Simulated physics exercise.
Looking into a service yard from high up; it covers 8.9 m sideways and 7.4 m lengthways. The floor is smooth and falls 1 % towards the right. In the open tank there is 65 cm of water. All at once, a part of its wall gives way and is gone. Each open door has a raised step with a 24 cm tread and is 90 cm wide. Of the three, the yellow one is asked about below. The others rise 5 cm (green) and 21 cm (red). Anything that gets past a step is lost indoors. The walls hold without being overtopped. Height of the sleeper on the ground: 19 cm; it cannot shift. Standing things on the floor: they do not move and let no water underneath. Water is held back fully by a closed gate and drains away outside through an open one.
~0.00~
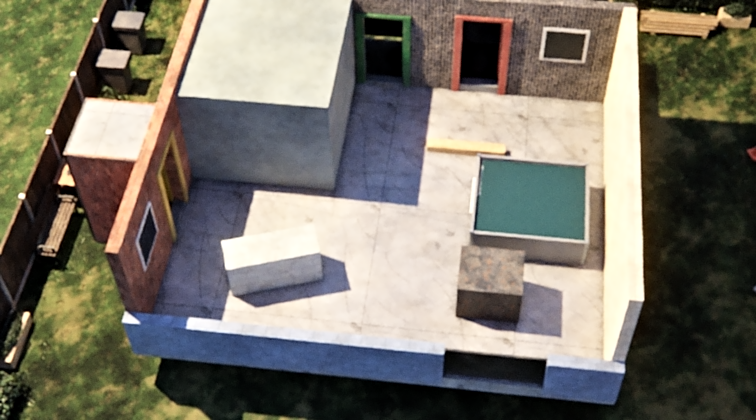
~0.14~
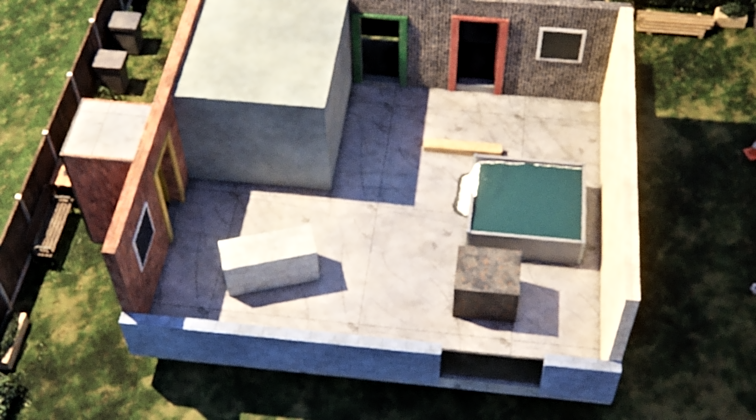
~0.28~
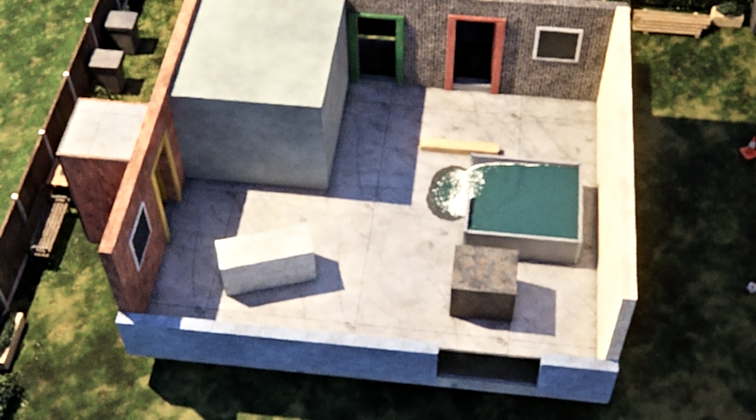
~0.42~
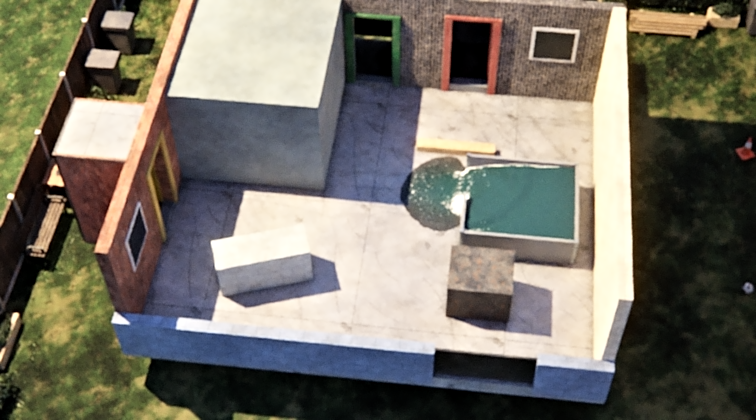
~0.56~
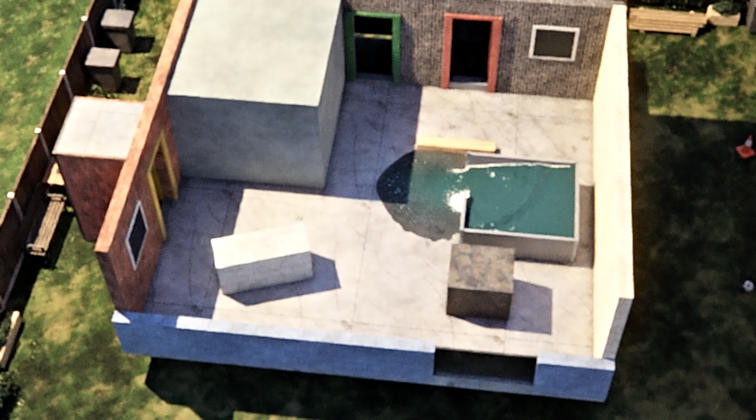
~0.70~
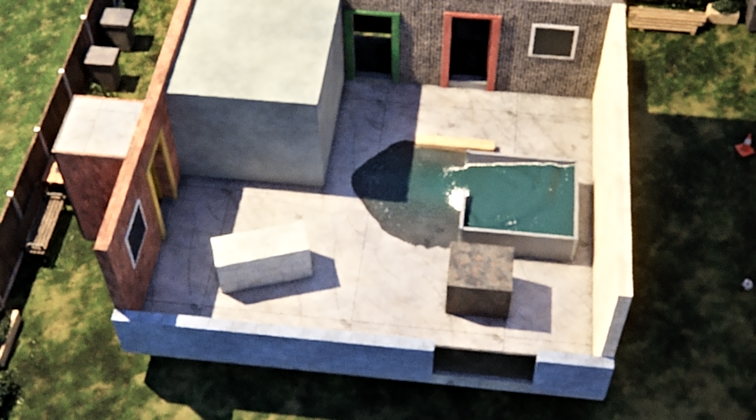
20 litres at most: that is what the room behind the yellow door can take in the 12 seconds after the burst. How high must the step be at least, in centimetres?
About 7.5 cm.
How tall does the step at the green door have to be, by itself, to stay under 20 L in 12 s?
Green - roughly 21 cm.
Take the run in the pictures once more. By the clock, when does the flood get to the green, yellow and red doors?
The flood shows up at green at 2.4 s, at yellow at 2.6 s, and at red at 3.6 s.
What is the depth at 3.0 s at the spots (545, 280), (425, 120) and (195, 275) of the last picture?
Close to 0, 0 and 1 cm deep.
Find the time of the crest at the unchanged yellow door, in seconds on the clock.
Peak: Close to 4.5 s.
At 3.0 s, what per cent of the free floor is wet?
Close to 40 per cent is wet.
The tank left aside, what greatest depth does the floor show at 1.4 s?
It gets to close to 34 centimetres there.
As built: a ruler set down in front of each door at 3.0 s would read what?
Green door: 19 cm; yellow door: 8 cm; red door: 0 cm.
After 1.4 s water covers 20 % of the floor, deepest (34 cm) near (456, 190); it has not reached the yellow door.
After 3.0 s water covers 40 % of the floor, deepest (26 cm) near (350, 79); 8 cm at the yellow door, 0 litres in over its 7 cm step.
After 12.0 s water covers 95 % of the floor, deepest (12 cm) near (571, 377); 3 cm at the yellow door, 21 litres in over its 7 cm step.
At the yellow door as built, the water arrived by 2.7 s and peaked near 11 cm at 4.4 s.
Run again over the same 12 s with other heights there, 37 litres in over 6 cm, 7 litres over 8.5 cm. The limit of 20 litres is kept from about 7.5 cm up.
